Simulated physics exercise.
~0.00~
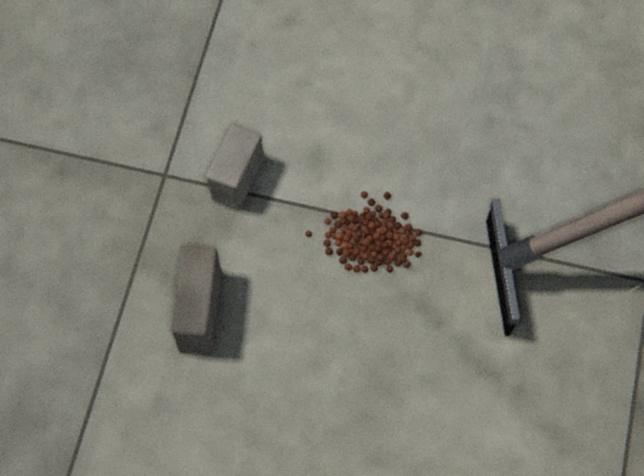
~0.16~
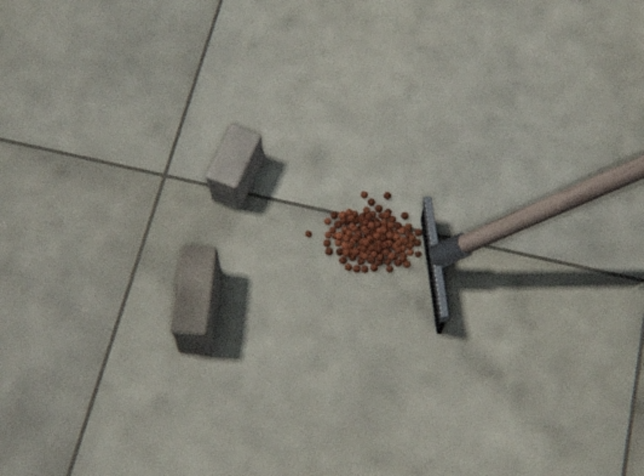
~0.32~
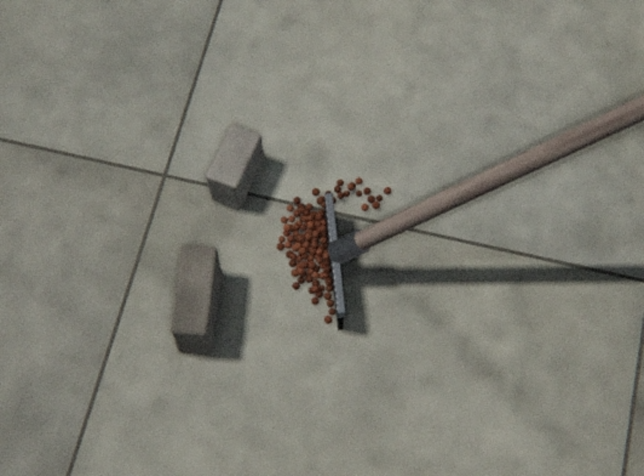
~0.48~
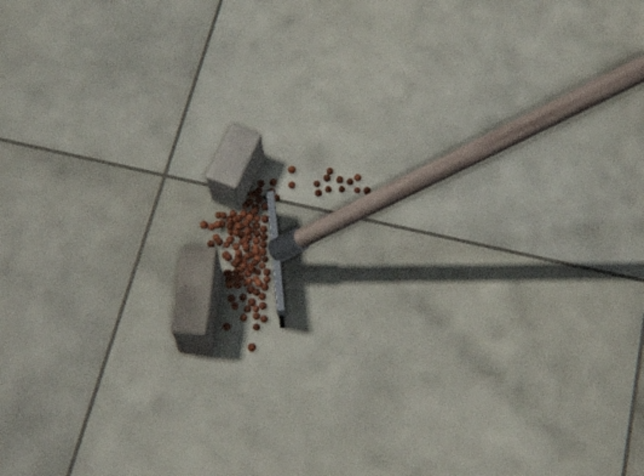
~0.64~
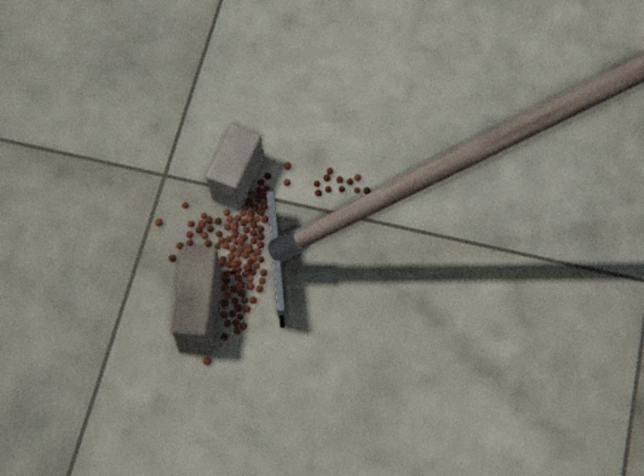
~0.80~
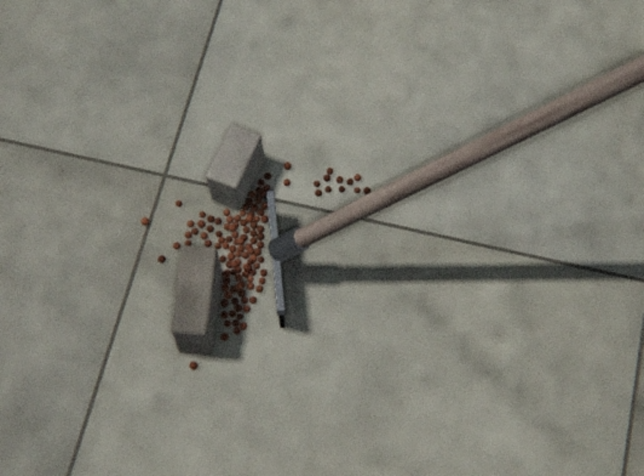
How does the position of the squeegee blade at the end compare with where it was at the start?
At the start the blade stands clear to the right of the pellet pile, well away from the blocks. By the end it is much farther left, resting just to the right of the two blocks.
